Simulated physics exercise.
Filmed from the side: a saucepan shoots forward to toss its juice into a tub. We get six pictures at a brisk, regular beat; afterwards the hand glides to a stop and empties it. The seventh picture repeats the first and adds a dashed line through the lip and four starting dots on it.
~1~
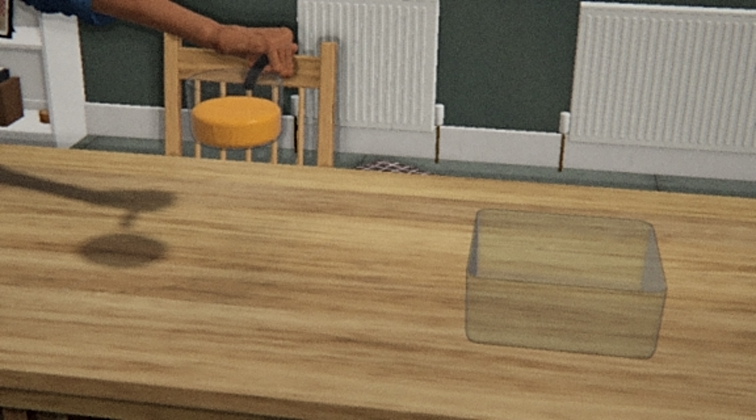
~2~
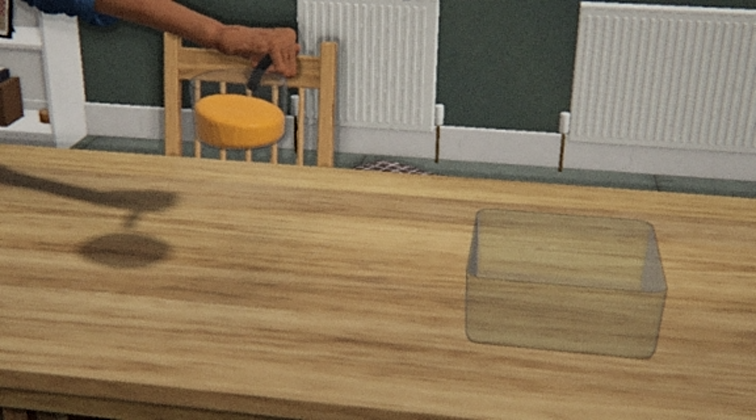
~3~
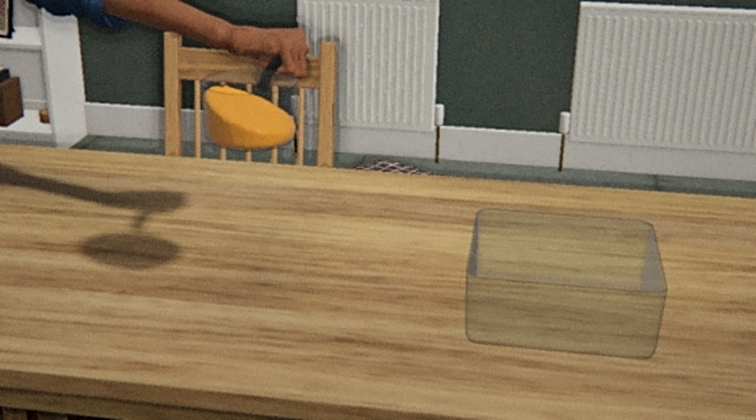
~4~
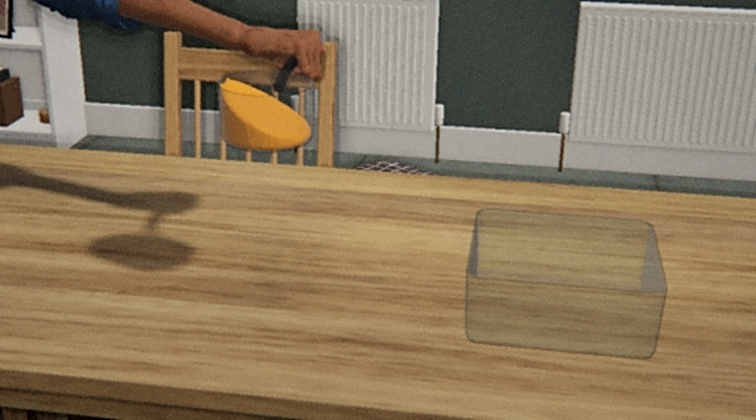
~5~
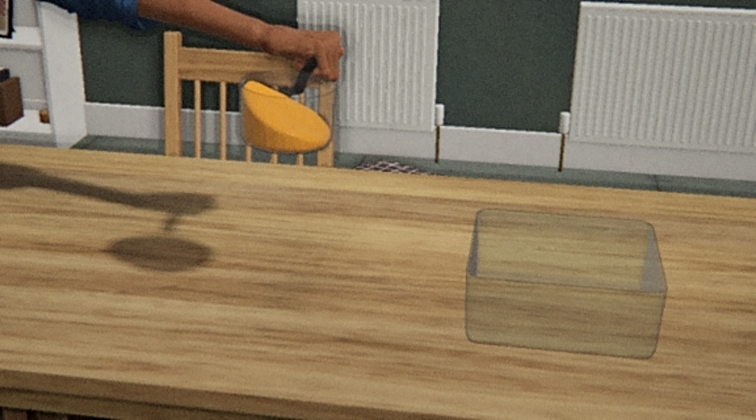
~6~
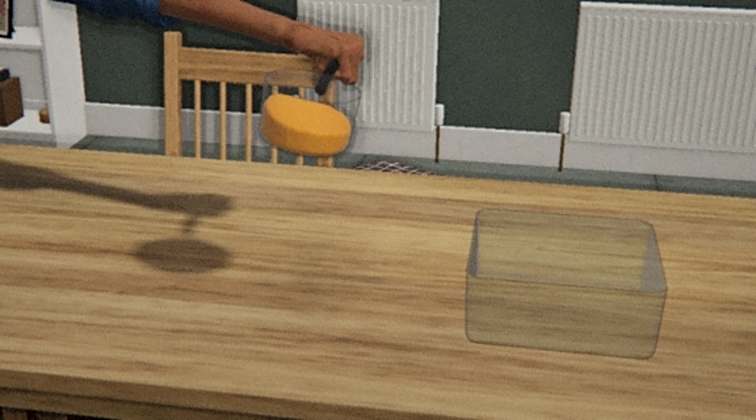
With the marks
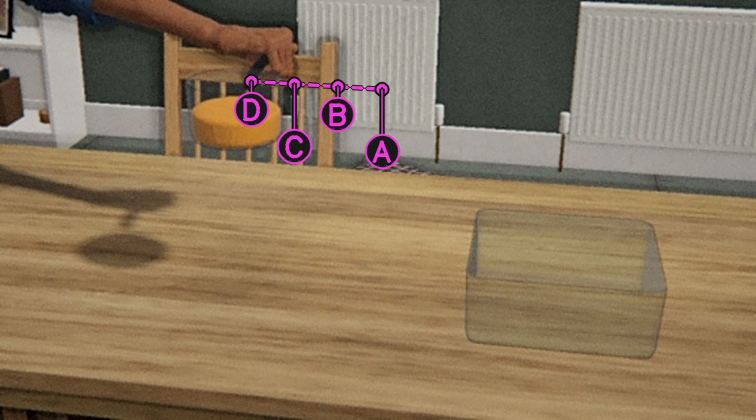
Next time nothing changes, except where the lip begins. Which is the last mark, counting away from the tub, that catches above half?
B is the one.
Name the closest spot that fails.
It is C.
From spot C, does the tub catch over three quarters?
No, it does not.
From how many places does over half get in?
Two of the four.
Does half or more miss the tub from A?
No, not at all.
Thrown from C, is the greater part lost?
Yes, it does.
In magenta, A at (382, 89); B at (337, 86); C at (294, 84); D at (251, 81).
With A, about 89 % lands in the tub, 7 % falls short and 4 % goes beside or beyond.
With B, about 73 % lands in the tub, 20 % falls short and 7 % goes beside or beyond.
With C, about 38 % lands in the tub, 57 % falls short and 4 % goes beside or beyond.
With D, about 15 % lands in the tub, 82 % falls short and 3 % goes beside or beyond.
